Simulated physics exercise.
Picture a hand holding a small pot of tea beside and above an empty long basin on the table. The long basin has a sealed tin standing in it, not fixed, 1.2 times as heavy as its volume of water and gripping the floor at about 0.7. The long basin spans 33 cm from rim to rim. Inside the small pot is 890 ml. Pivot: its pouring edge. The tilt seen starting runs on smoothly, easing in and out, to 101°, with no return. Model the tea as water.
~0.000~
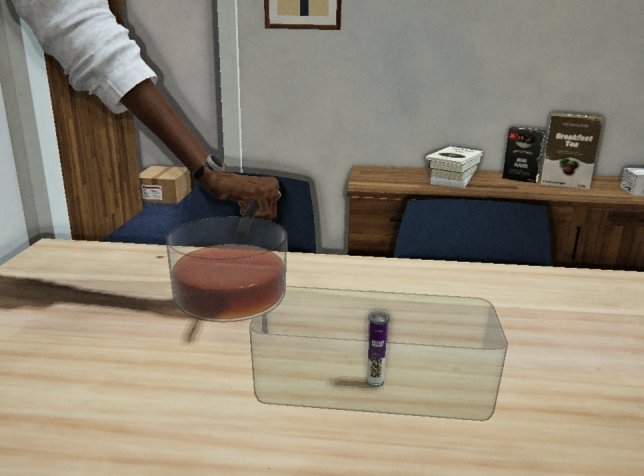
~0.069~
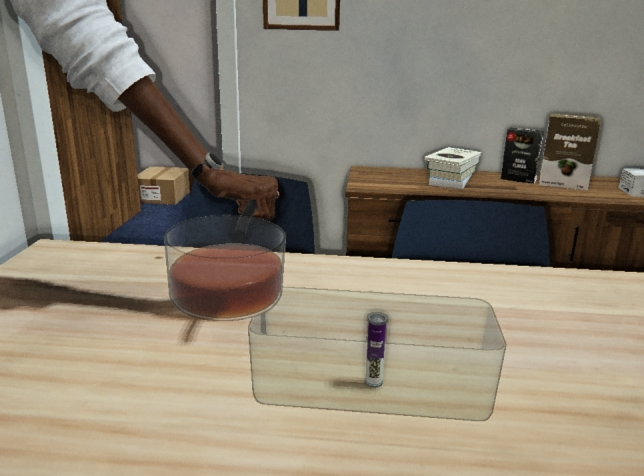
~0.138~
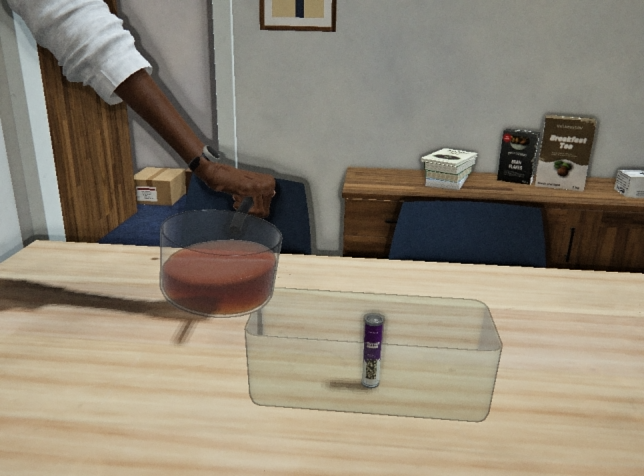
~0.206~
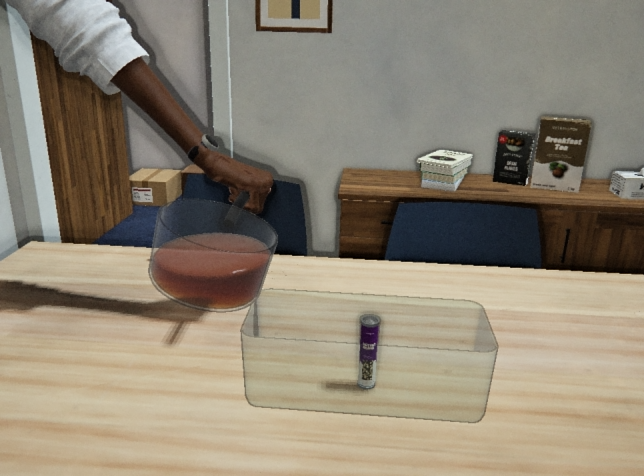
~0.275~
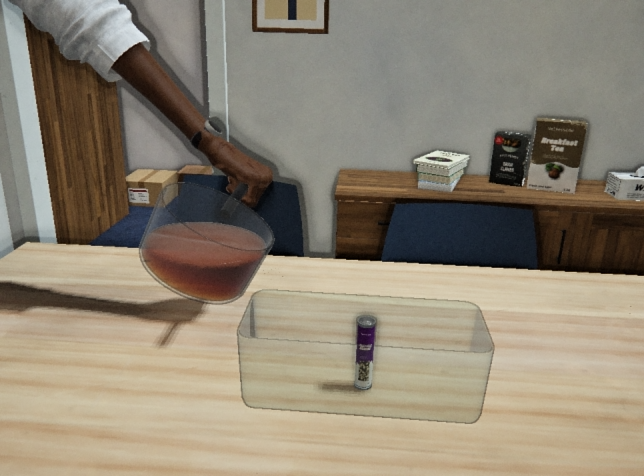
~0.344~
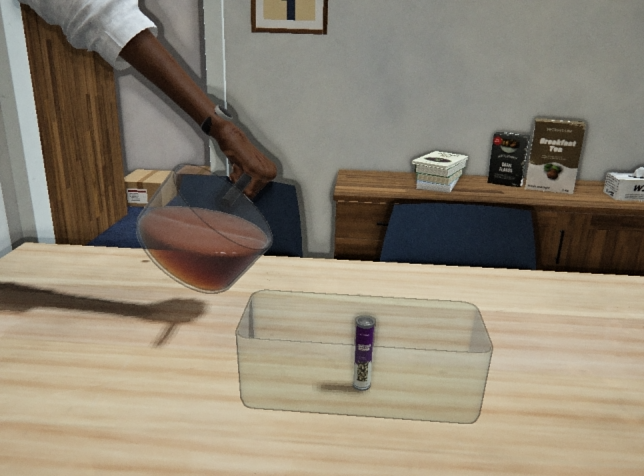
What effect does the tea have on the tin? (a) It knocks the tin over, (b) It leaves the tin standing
(a) It knocks the tin over.
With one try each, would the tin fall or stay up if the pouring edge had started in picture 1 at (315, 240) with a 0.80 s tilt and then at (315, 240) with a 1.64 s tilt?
In the first try it remains standing; in the second it comes down.
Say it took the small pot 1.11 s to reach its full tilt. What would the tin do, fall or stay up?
With that tilt, the tin tips.
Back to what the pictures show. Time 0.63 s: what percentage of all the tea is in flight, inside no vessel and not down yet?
Some 46 per cent, I reckon.
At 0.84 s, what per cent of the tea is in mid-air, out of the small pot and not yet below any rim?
16 per cent or so.
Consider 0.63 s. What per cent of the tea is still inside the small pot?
Close to 48 in a hundred.
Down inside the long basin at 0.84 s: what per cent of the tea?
About 74 per cent.
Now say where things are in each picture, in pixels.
Tilt 0°; pouring edge (285, 241); surface from (177, 260) to (284, 266); the long basin's rim runs from (258, 309) to (499, 324); the tin's top is at (379, 321), in the first frame.
Tilt 2°; pouring edge (284, 241); surface from (174, 260) to (281, 264), in the second frame.
Tilt 7°; pouring edge (280, 242); surface from (167, 257) to (276, 259), in the third frame.
Tilt 16°; pouring edge (276, 244); surface from (157, 248) to (271, 254), in the fourth frame.
Tilt 27°; pouring edge (272, 244); surface from (148, 232) to (267, 248), in the fifth frame.
Tilt 39°; pouring edge (270, 245); surface from (145, 212) to (268, 240), in the sixth frame.
Then, 0.63 s in, the tilt is 90° and 48 per cent is still to pour; the tin stands where it began.
Then, 0.84 s in, the tilt is 101° and 11 per cent is still to pour; the tin leans 44°.
Then, 1.06 s in, the tilt is 101° and 2 per cent is still to pour; the tin lies on its side.
Then, 1.30 s in, the tilt is 101° and 0 per cent is still to pour; the tin lies on its side.
Finally, the tin lies on its side.
